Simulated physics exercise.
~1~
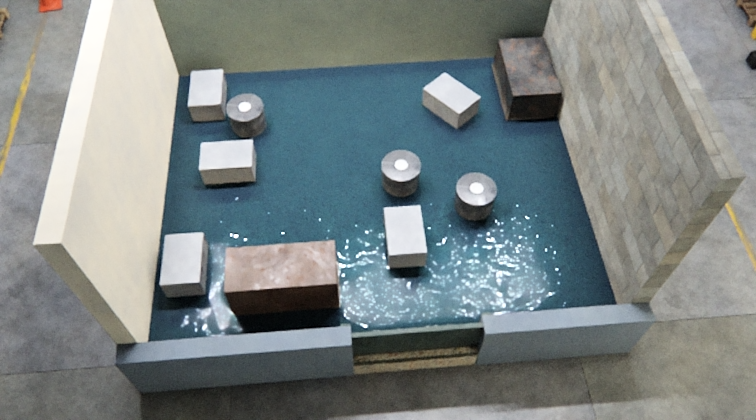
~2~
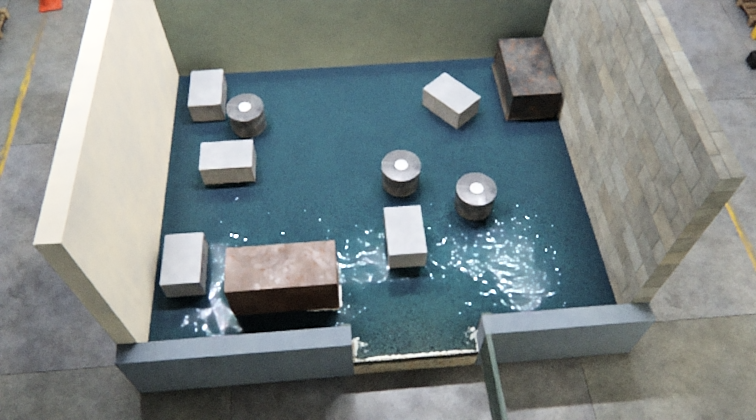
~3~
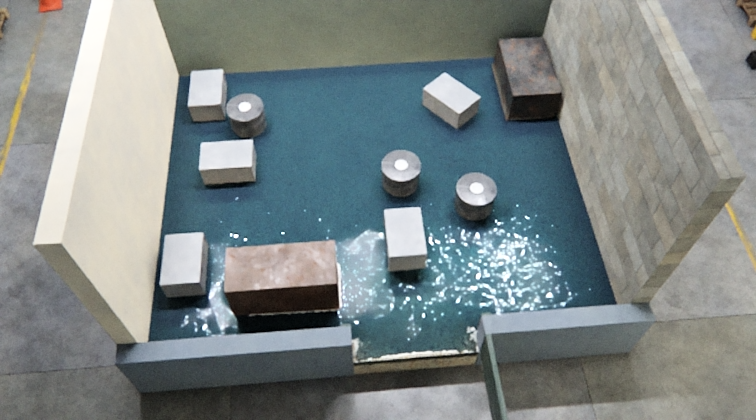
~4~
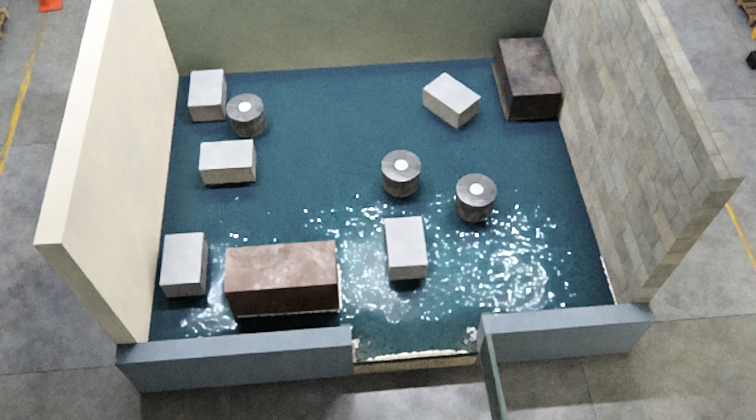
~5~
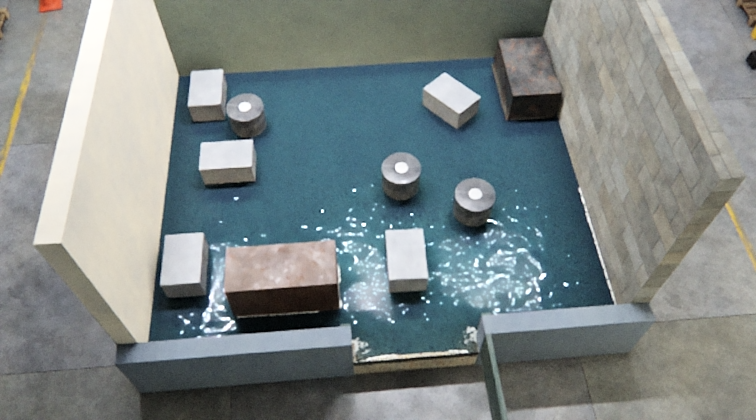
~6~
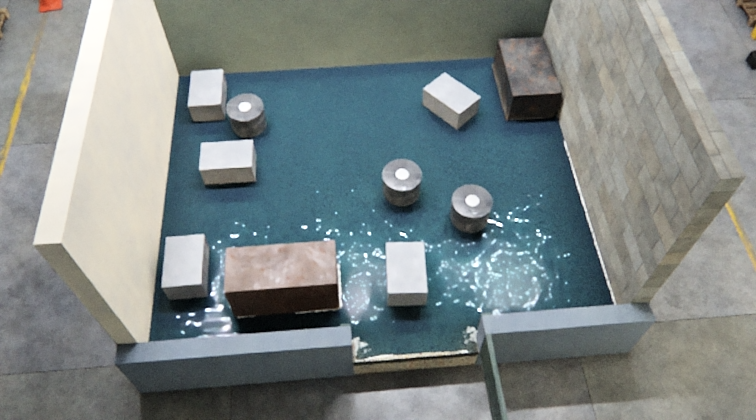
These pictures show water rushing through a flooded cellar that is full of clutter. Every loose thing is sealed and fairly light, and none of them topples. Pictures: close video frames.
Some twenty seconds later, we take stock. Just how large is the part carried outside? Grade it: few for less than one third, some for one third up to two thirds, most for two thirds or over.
Grade: Some.
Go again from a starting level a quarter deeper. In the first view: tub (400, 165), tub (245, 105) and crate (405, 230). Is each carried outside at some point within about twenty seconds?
Okay, in order that's ends up outside, held inside, ends up outside.
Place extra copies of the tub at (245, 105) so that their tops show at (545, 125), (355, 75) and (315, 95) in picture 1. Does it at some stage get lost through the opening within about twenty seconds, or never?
Going one by one, I'd say it doesn't leave, then it doesn't leave, then it doesn't leave.
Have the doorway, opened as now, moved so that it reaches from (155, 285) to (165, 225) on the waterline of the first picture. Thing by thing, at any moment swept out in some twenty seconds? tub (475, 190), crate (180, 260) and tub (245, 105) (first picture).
In that order: Stays, out, washed out.
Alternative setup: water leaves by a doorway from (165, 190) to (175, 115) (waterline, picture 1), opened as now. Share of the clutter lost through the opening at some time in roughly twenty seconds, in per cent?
That comes out at 80 in a hundred.
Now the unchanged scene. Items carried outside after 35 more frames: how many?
I make it 3.
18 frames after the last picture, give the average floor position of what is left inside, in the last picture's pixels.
I'd put it around pixel (283, 187).
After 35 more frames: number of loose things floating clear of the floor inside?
By my tally, 5.
A moment on, 1 of 8 are out; 7 afloat.
Next, 3 of 8 are out; 5 afloat.
Later, 3 of 8 are out; 5 afloat.
In the end, 3 of 8 are out; 5 afloat.
